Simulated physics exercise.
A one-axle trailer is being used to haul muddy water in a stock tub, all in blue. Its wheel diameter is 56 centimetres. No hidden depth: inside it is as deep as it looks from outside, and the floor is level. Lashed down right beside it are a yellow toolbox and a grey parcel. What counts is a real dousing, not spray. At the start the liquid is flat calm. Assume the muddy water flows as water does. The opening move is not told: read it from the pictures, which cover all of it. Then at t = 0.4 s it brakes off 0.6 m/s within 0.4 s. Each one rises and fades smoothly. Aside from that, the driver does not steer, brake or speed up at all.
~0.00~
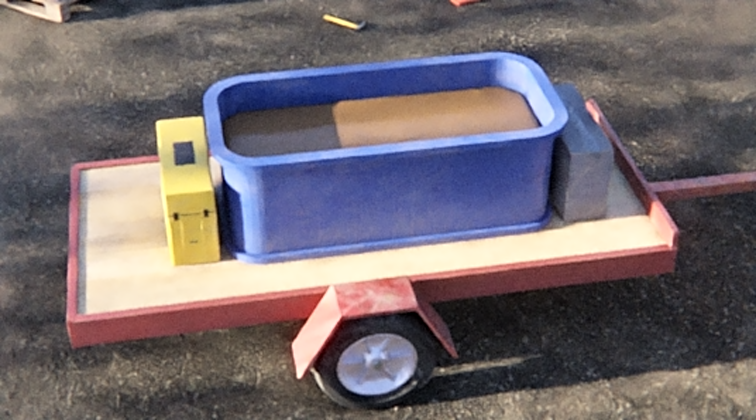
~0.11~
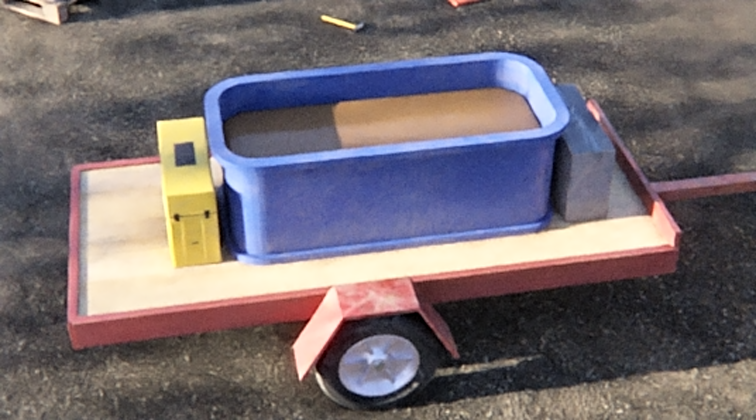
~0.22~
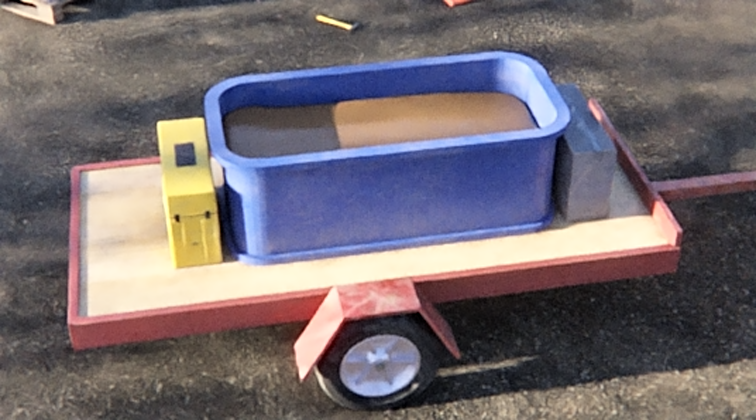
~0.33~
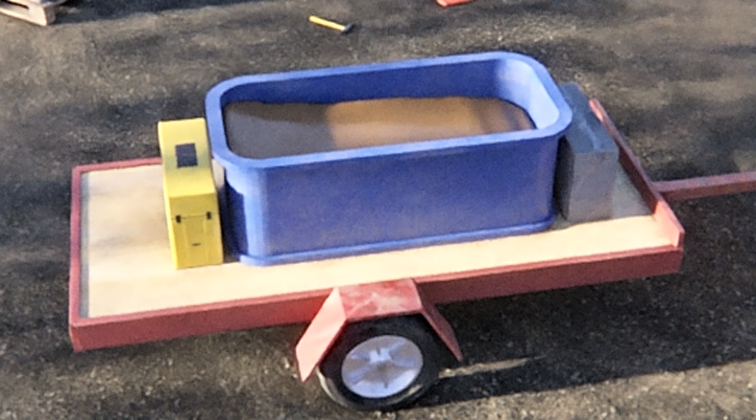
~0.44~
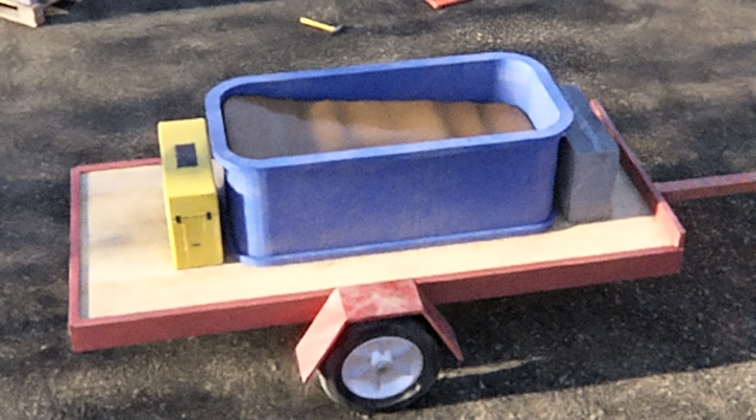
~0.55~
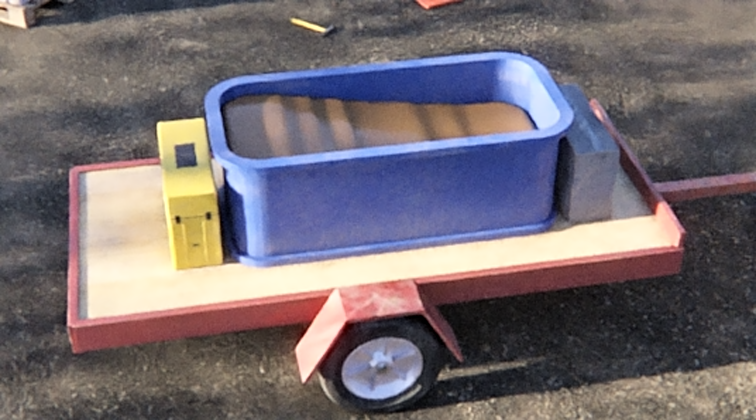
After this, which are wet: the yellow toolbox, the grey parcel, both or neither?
Here's how it goes: The yellow toolbox gets struck and the grey parcel remains untouched.
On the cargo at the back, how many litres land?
It catches some 4 L.
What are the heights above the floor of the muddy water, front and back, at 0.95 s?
Front reads 48 centimetres, back reads 30 centimetres.
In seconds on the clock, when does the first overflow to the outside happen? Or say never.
About 2.2 s.
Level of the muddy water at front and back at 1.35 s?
Front: 50 cm; back: 26 cm.
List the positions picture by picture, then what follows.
The surface is at (510, 99) by the front wall; at (239, 126) by the back wall; it lies level with the rim line; the front is on the right, levels are read along the far wall; the yellow toolbox stands at the back; the grey parcel stands at the front; a wheel hub at (379, 371), in the first picture.
The surface is at (511, 100) by the front wall; at (239, 127) by the back wall; it lies level with the rim line, in the second picture.
The surface is at (511, 105) by the front wall; at (239, 122) by the back wall; it climbs 3° towards the back, in the third picture.
The surface is at (512, 111) by the front wall; at (240, 115) by the back wall; it climbs 6° towards the back, in the fourth picture.
The surface is at (513, 114) by the front wall; at (239, 109) by the back wall; it climbs 8° towards the back, in the fifth picture.
The surface is at (512, 112) by the front wall; at (239, 111) by the back wall; it climbs 7° towards the back; a wheel hub at (384, 375), in the sixth picture.
After 0.95 s the surface is 48 cm up at the front and 29 cm at the back; nothing has left.
After 1.35 s the surface is 50 cm up at the front and 26 cm at the back; nothing has left.
After 1.85 s the surface is 28 cm up at the front and 53 cm at the back; nothing has left.
After 3.79 s 1 per cent is out, over the back; the yellow toolbox has caught 4 litres and the grey parcel nothing.
